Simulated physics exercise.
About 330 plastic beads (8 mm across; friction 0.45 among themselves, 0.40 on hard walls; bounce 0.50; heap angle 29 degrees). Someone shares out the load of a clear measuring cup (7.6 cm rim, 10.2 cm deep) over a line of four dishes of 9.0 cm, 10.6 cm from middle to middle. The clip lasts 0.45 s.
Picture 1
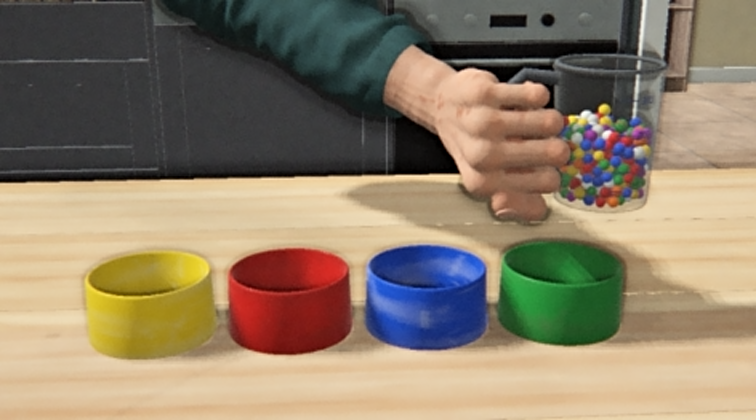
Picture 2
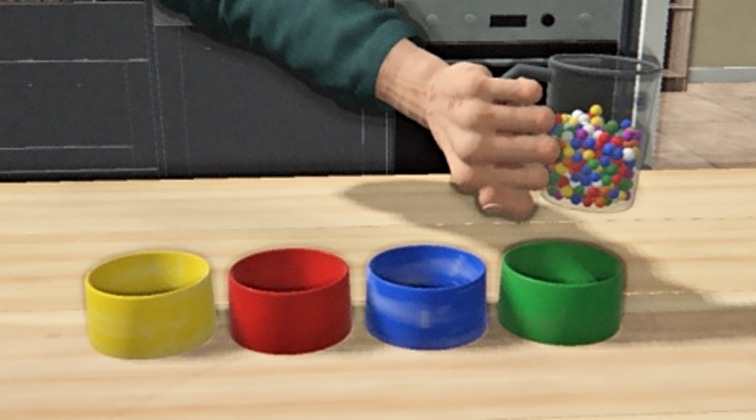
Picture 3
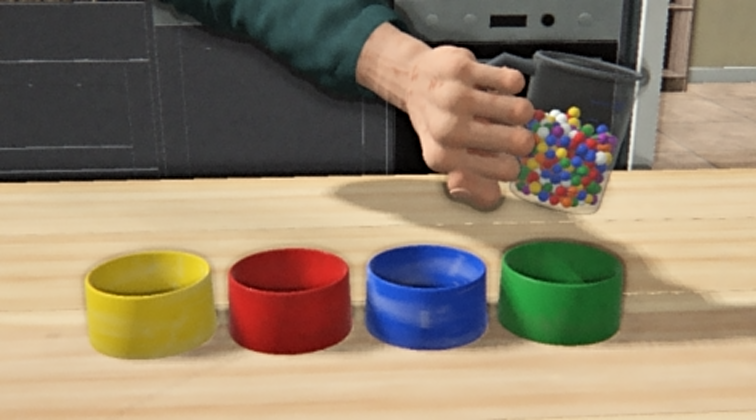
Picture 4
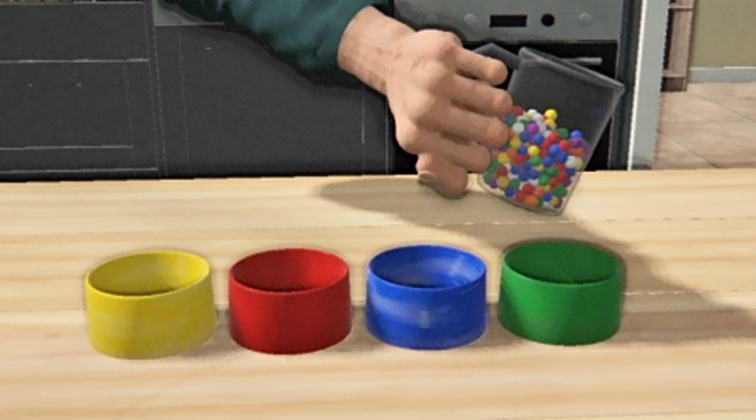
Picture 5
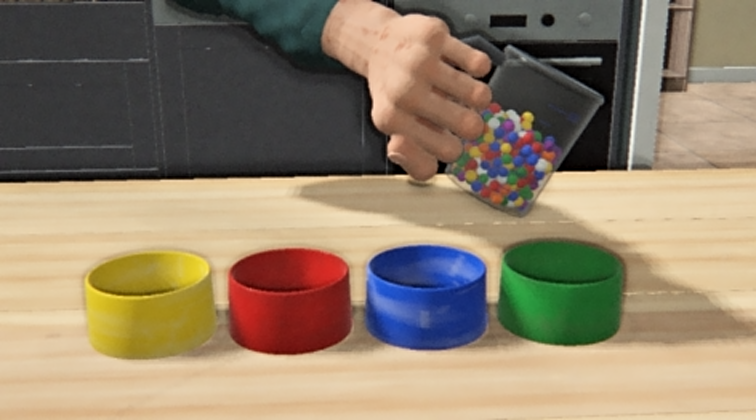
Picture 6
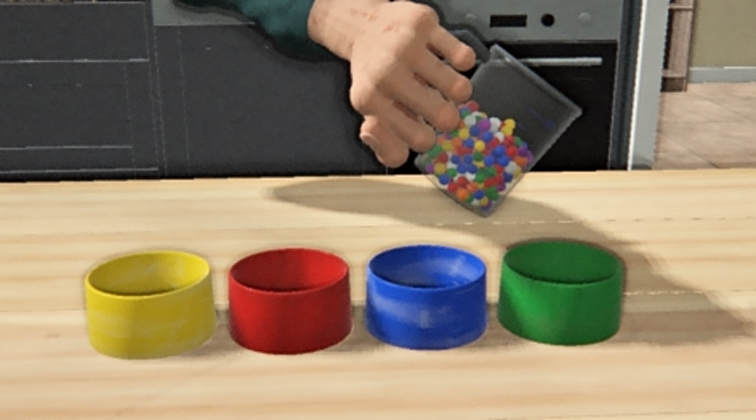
On a light wooden counter in a kitchen, a hand holds a clear measuring cup of colourful beads behind yellow, red, blue and green dishes, moving it leftward while steadily tilting it as the beads shift inside.
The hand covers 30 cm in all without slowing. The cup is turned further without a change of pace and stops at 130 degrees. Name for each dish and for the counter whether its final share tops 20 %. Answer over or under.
Red over, blue under, green under, yellow under, counter under.
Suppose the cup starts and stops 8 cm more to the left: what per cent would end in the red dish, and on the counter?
Then: Red 10; counter 20.
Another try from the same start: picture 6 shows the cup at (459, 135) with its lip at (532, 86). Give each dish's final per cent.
Red 100, blue 0, green 0, yellow 0.
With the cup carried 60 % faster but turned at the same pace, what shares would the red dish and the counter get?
In that case red 100; counter 0.
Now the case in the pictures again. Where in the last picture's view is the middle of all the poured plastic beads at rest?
Near (294, 299).
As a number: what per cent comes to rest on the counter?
About 5 per cent.
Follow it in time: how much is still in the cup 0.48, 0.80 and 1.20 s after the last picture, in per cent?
In turn: 100, 90, 0.
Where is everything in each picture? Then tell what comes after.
In the first frame, cup at (605, 132), tilt 0 degrees, lip at (662, 63), moved 0.0 cm; middle of the pieces at (596, 158); green dish at (562, 263); blue dish at (427, 267); red dish at (289, 270); yellow dish at (149, 274).
In the second frame, cup at (595, 133), tilt 3 degrees, lip at (655, 66), moved 0.7 cm; middle of the pieces at (585, 158).
In the third frame, cup at (571, 133), tilt 11 degrees, lip at (639, 75), moved 2.6 cm; middle of the pieces at (557, 157).
In the fourth frame, cup at (545, 134), tilt 20 degrees, lip at (619, 85), moved 4.5 cm; middle of the pieces at (529, 156).
In the fifth frame, cup at (520, 134), tilt 28 degrees, lip at (599, 97), moved 6.4 cm; middle of the pieces at (500, 154).
In the sixth frame, cup at (494, 134), tilt 37 degrees, lip at (577, 109), moved 8.4 cm; middle of the pieces at (479, 161); green dish at (562, 263); blue dish at (427, 267); red dish at (289, 270); yellow dish at (149, 274).
Then, 0.48 s after the last picture, tilt 82 degrees; cup holds 100 %.
Then, 0.80 s after the last picture, tilt 112 degrees; cup holds 90 %.
Then, 1.20 s after the last picture, tilt 130 degrees; cup holds 0 %, red 90 %.
In the end, red 90 %, blue 0 %, green 0 %, yellow 0 %, counter 5 %.
